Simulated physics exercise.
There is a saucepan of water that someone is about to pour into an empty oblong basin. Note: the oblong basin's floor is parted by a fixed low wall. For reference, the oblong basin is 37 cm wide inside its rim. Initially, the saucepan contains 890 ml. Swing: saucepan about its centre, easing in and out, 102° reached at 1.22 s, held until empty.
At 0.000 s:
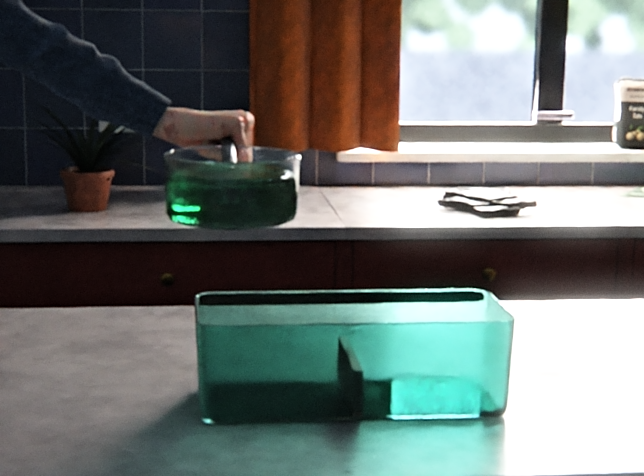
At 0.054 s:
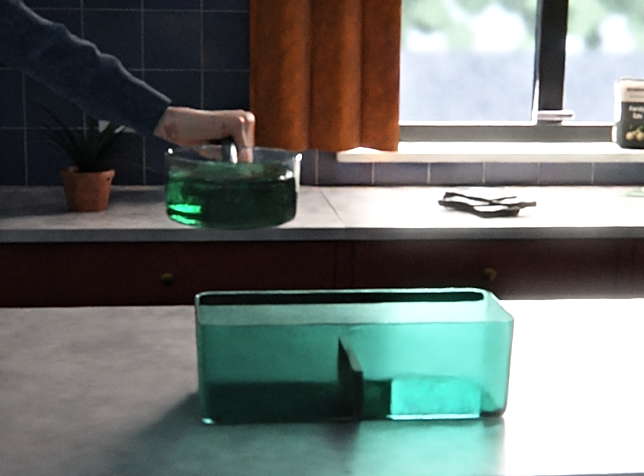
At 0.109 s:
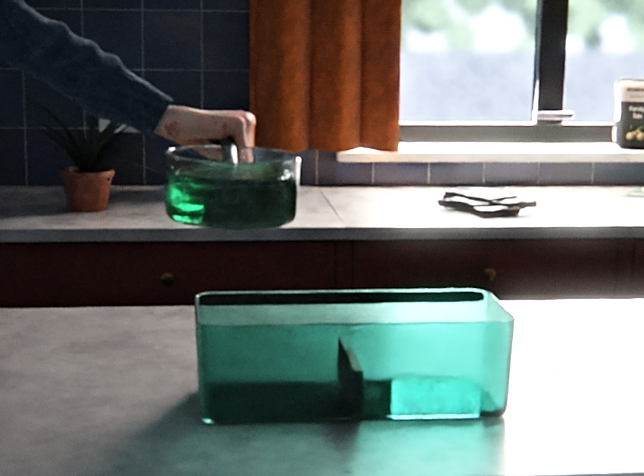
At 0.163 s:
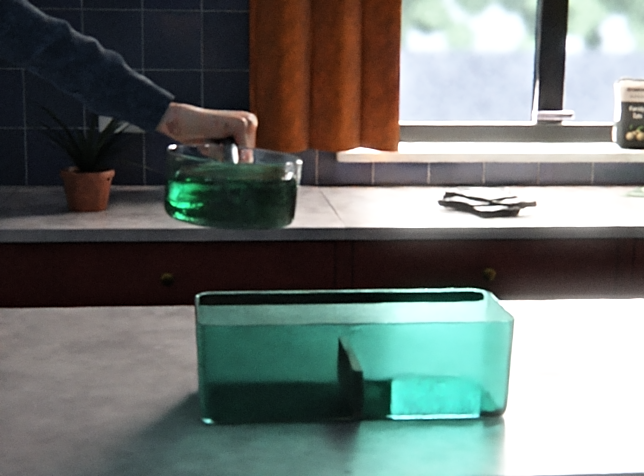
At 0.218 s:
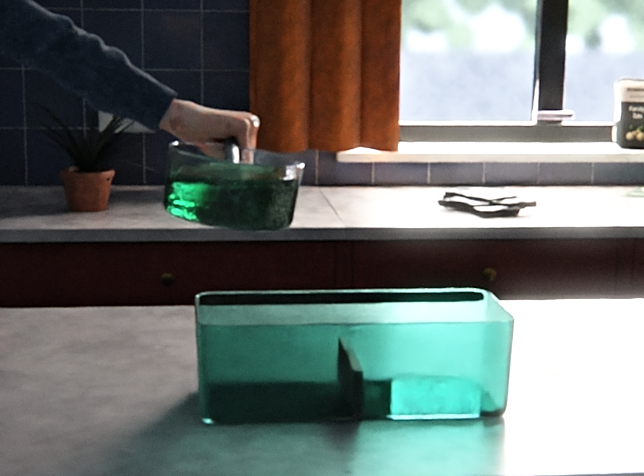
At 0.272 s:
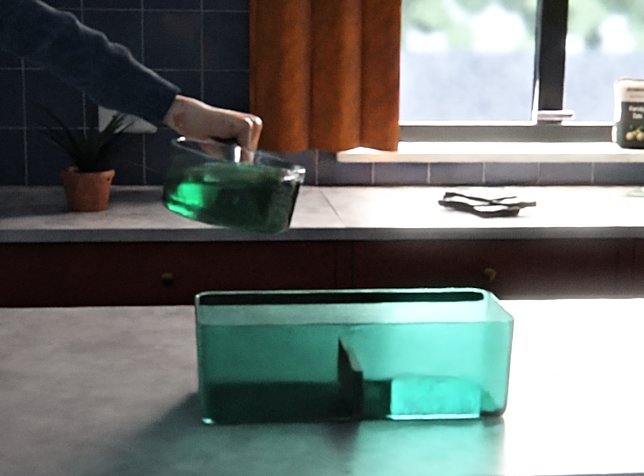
The clip shows a hand holding a clear pan of green liquid above and behind an empty oblong basin on a counter; the pan stays nearly level at first, then tilts slightly down to the right.
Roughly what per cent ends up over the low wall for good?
About 48 in every hundred.
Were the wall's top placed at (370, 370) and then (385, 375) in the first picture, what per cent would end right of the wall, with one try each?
Respectively 25 and 15 %.
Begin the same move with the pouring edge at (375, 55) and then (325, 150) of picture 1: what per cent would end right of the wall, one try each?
95 then 75 %.
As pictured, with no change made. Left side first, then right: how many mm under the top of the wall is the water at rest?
For the left, around 38 mm; for the right, around 40 mm.
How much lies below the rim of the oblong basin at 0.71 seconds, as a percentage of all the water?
Fraction in basin: Approx. 10%.
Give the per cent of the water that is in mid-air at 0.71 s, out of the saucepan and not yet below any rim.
Close to 30 per cent, I'd say.
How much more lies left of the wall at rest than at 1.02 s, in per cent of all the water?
Near 22 in a hundred.
By 0.71 s the tilt is 63° and 60 per cent is still to pour, 4 is left of the wall and 6 right of it.
By 1.02 s the tilt is 96° and 12 per cent is still to pour, 30 is left of the wall and 48 right of it.
By 1.36 s the tilt is 102° and 1 per cent is still to pour, 49 is left of the wall and 48 right of it.
By 1.72 s the tilt is 102° and 0 per cent is still to pour, 51 is left of the wall and 48 right of it.
At rest 51 per cent lies left of the wall, 48 right of it and 1 outside.
